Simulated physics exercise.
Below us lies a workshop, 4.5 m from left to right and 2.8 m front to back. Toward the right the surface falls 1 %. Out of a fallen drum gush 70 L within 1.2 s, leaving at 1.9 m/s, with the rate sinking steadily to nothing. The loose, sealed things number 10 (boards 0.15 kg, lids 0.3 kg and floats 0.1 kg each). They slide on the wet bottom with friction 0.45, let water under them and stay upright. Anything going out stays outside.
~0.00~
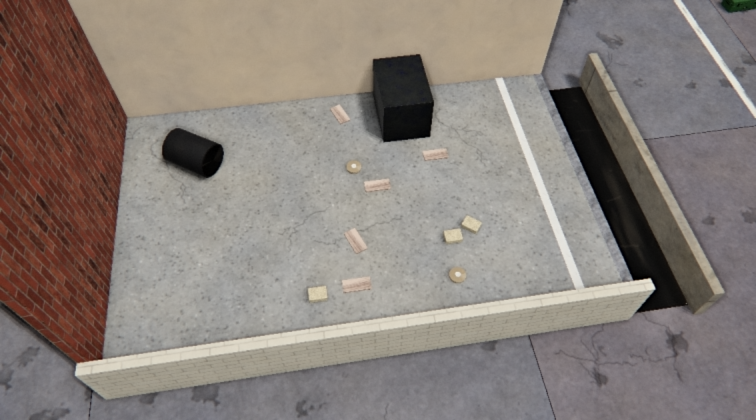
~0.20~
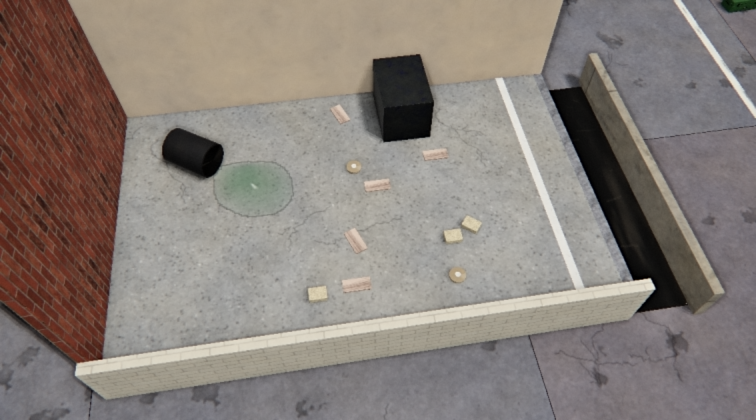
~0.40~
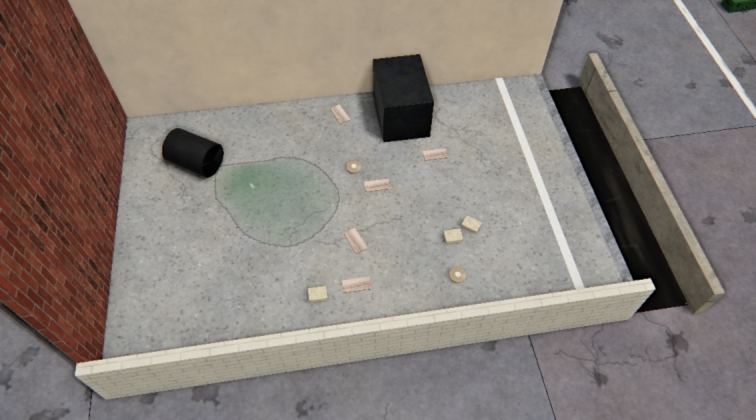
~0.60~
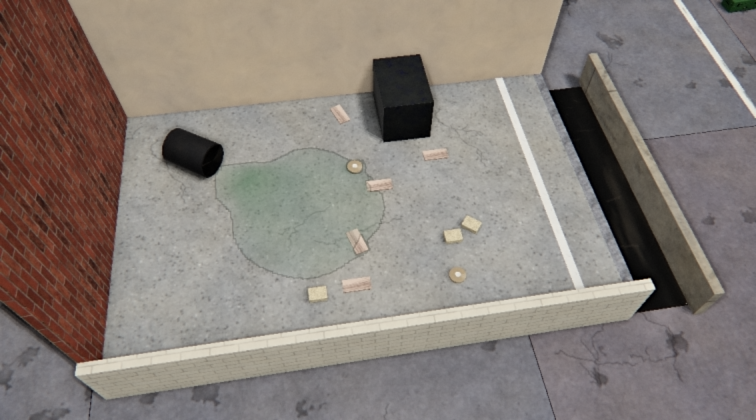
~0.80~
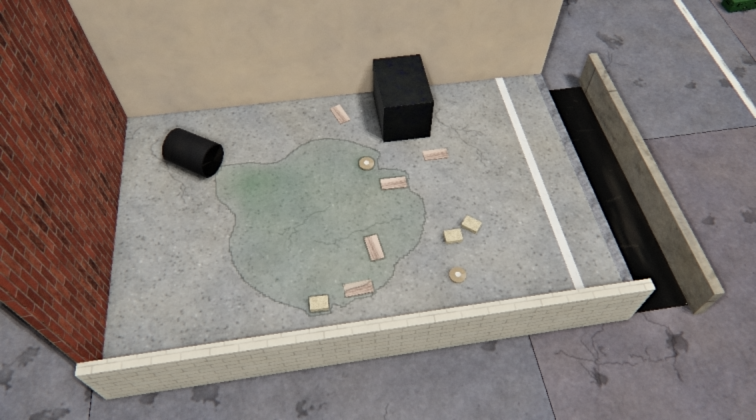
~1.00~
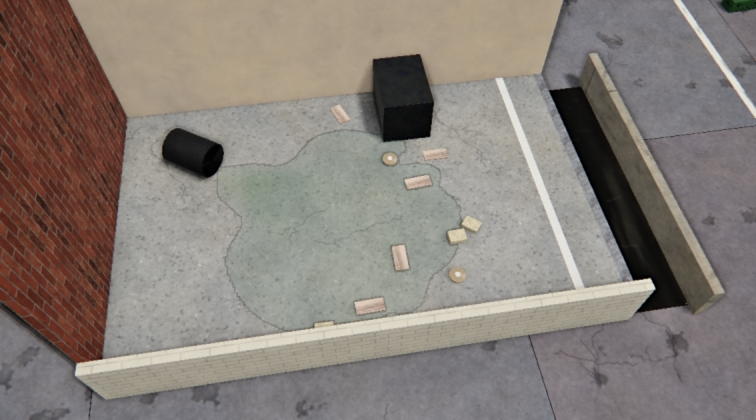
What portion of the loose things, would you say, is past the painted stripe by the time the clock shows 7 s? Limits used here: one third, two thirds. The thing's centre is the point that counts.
Two thirds and up.
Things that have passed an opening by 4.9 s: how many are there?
7.
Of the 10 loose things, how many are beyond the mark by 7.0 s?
7.
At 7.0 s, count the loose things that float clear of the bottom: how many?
By my count, 0.
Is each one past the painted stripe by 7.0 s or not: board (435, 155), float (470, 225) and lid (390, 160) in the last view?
Taking them one by one, I'd say it gets across, it gets across and it stays back.
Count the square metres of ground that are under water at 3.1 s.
Close to 3.5 m2, I'd say.
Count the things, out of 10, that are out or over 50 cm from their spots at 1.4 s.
I get 4.
After 1.4 s 0 of 10 are over the mark; 4 afloat.
After 3.1 s 6 of 10 are over the mark; 2 afloat.
After 4.9 s 7 of 10 are over the mark; 0 afloat.
After 7.0 s 7 of 10 are over the mark; 0 afloat.
